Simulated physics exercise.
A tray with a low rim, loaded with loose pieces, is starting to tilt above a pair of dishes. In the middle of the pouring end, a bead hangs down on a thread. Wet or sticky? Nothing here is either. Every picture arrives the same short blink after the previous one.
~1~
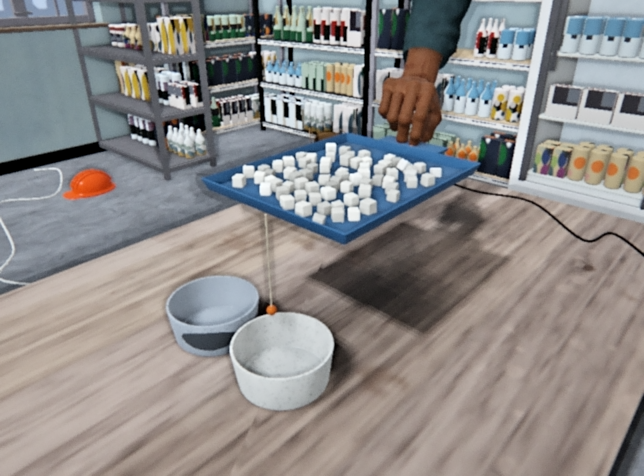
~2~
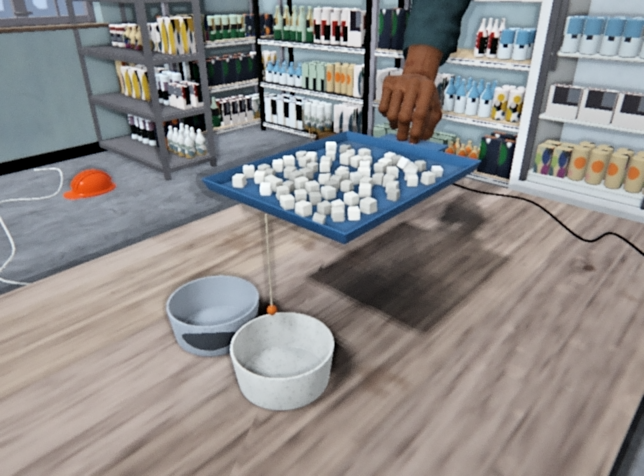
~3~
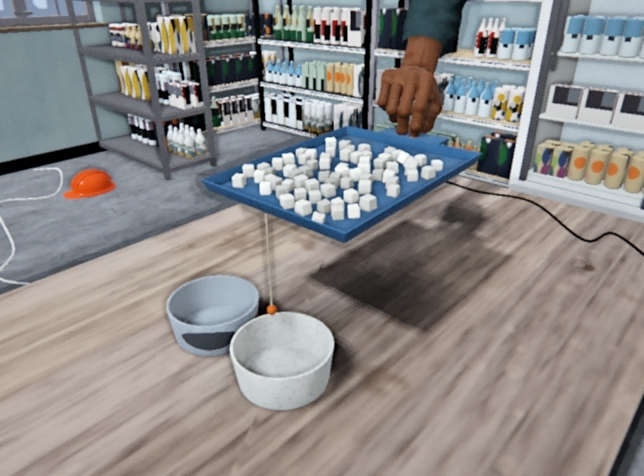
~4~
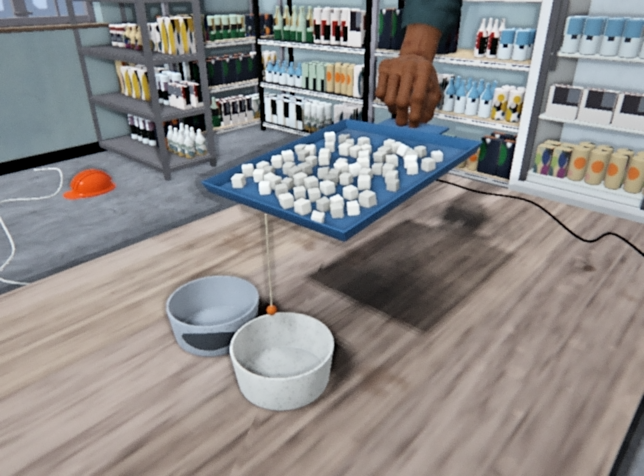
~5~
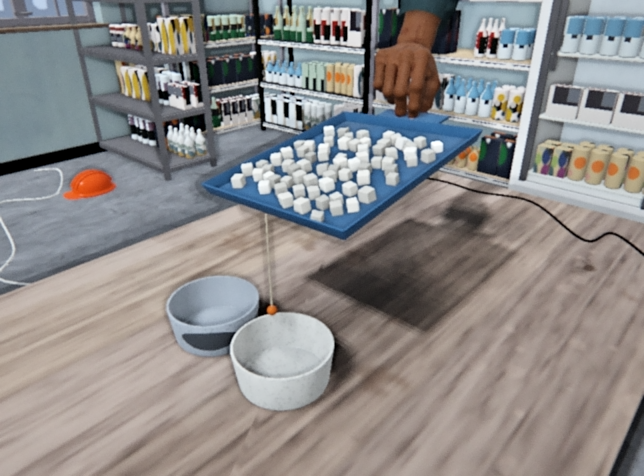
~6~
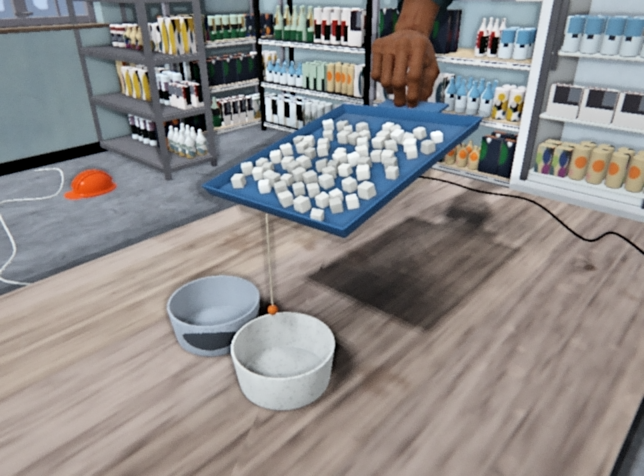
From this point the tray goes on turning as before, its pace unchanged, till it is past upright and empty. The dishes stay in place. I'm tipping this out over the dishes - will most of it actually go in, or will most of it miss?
Most of it will go in.
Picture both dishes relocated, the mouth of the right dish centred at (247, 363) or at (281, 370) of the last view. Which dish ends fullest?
It comes out as the dish further left in the first try and the dish further left in the second.
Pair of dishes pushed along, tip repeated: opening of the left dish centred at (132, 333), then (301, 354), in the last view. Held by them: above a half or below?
One: Not half. Two: Below a half.
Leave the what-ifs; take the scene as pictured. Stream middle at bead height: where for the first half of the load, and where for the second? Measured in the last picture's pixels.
The leading part at (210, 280), the rest of it at (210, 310).
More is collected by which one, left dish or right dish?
The one in question is the left-side one.
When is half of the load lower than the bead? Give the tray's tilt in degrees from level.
A tilt of roughly 110°.
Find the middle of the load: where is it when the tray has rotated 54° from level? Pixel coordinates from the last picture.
Its middle sits at about pixel (261, 168).
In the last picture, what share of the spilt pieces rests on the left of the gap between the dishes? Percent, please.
Left portion: Around 100 %.
Just after the last frame, tray tipped steeply; every one on the tray.
A moment on, tray tipped right over; almost all on the tray; just a few in the right dish; just a few outside both.
Further on, tray tipped past a quarter turn; about a tenth in the right dish; roughly half in the left dish; roughly a third outside both.
When it is over, tray tipped past a quarter turn; about a tenth in the right dish; roughly half in the left dish; roughly a third outside both.
